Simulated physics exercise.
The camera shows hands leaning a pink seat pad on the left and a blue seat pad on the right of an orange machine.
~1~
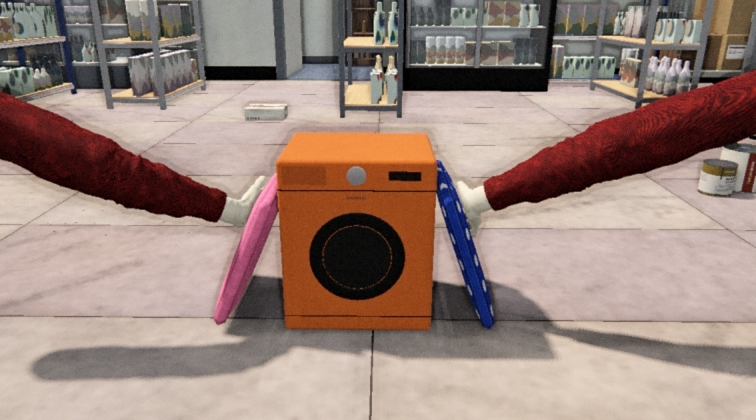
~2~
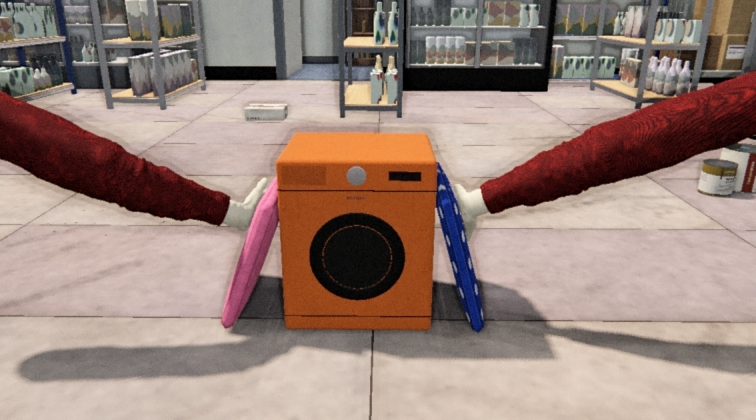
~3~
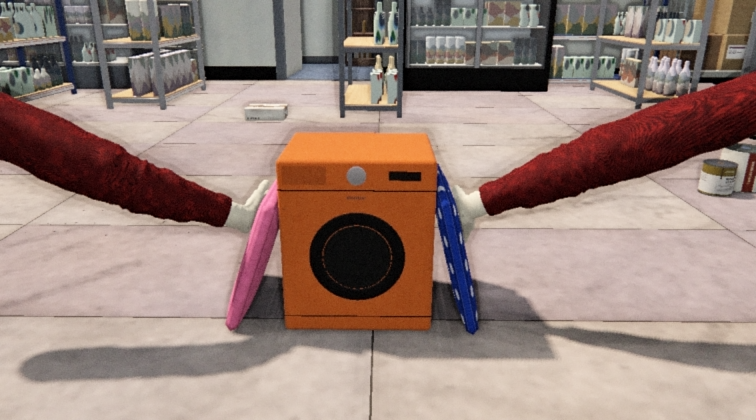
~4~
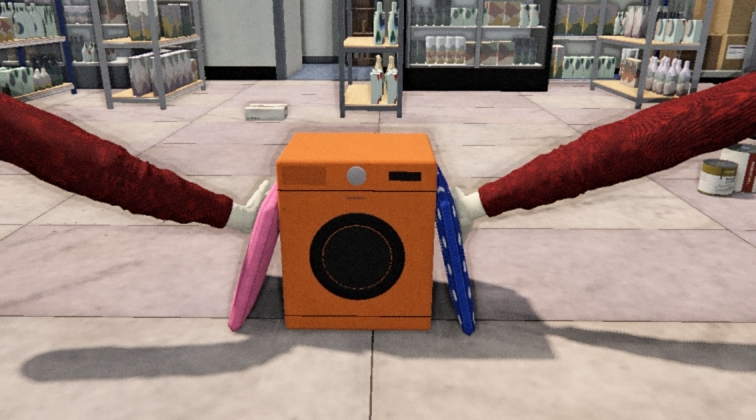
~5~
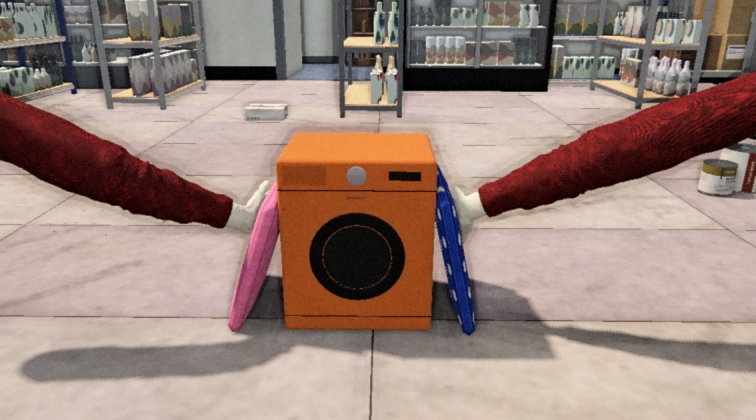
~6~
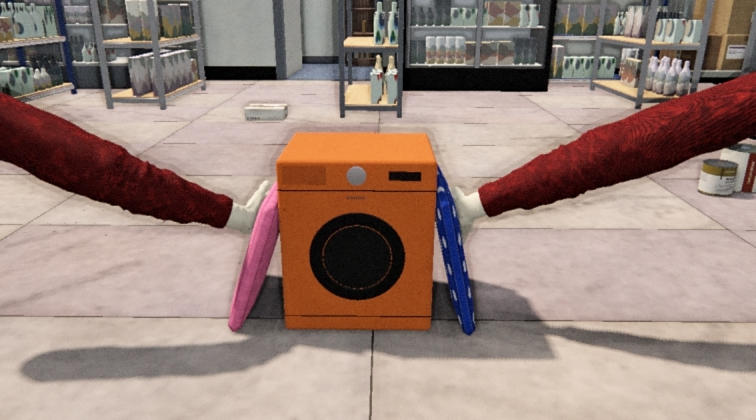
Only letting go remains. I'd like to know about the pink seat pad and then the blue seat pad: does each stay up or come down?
I'd say the pink seat pad stays up, the blue seat pad stays up.
Then, 0.42 s on from there, pink seat pad propped as before near (265, 245); blue seat pad propped as before near (450, 244).
In the end, pink seat pad propped as before near (265, 245); blue seat pad propped as before near (450, 244). The pink seat pad keeps leaning and the blue seat pad holds its lean.
